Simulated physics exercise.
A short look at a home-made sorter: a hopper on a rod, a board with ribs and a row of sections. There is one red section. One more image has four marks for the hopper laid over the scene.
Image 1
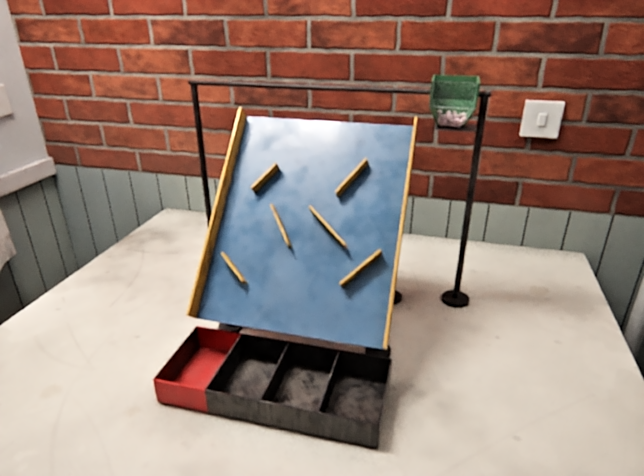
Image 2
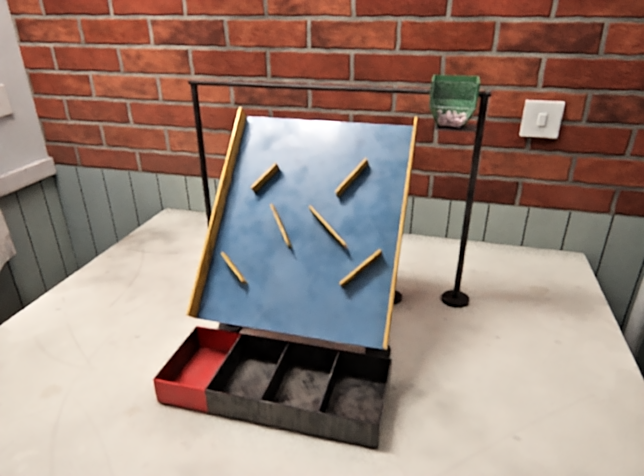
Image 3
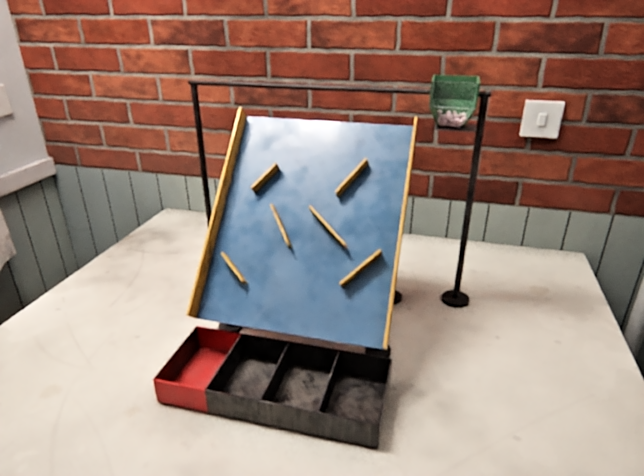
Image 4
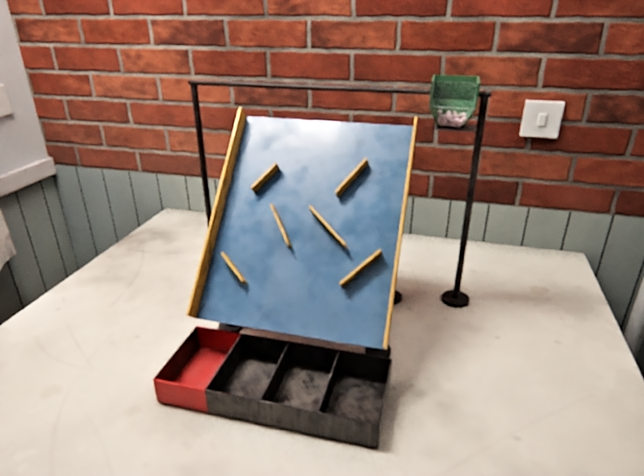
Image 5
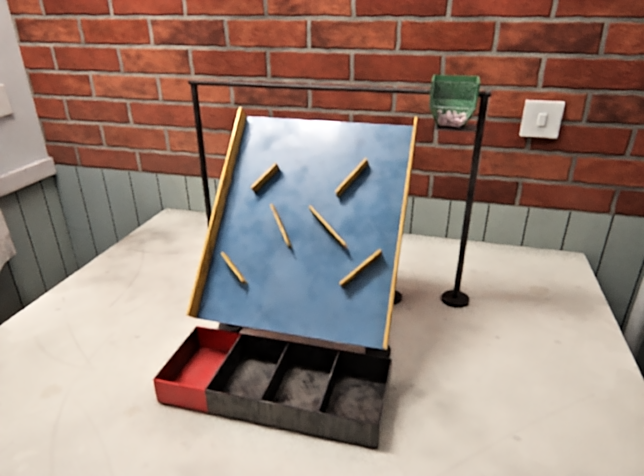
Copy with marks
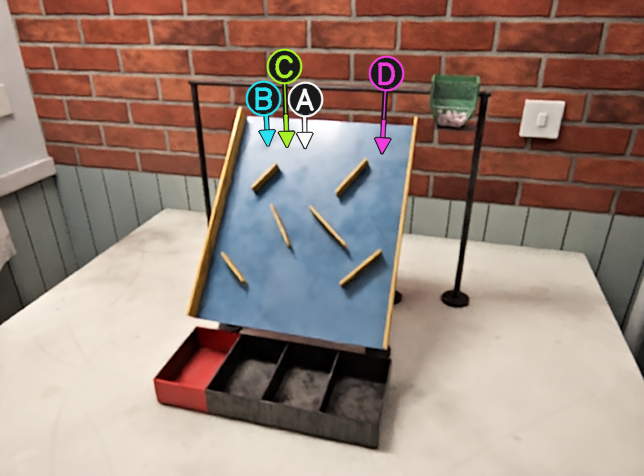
At first, a tilted blue board with six wooden ribs stands on a pale table, a small green hopper on the rod at its upper right and a tray with one red section on the left below. Nothing visibly moves, and the scene looks the same throughout.
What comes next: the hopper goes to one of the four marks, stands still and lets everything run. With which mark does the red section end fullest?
The answer is mark B.
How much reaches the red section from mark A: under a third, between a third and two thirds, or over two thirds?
Under a third.
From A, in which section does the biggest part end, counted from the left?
The third from the left.
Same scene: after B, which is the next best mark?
It is C.
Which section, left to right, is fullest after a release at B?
The first.
On the marked copy, mark A meets the board at (305, 142); mark B meets the board at (267, 140); mark C meets the board at (286, 141); mark D meets the board at (382, 147).
For mark A, a small part in the red section, most in other sections, a small part outside the box.
For mark B, most in the red section, a small part in other sections, a stray few outside the box.
For mark C, about half in the red section, about a third in other sections, a small part outside the box.
For mark D, none in the red section, nearly all in other sections, a small part outside the box.
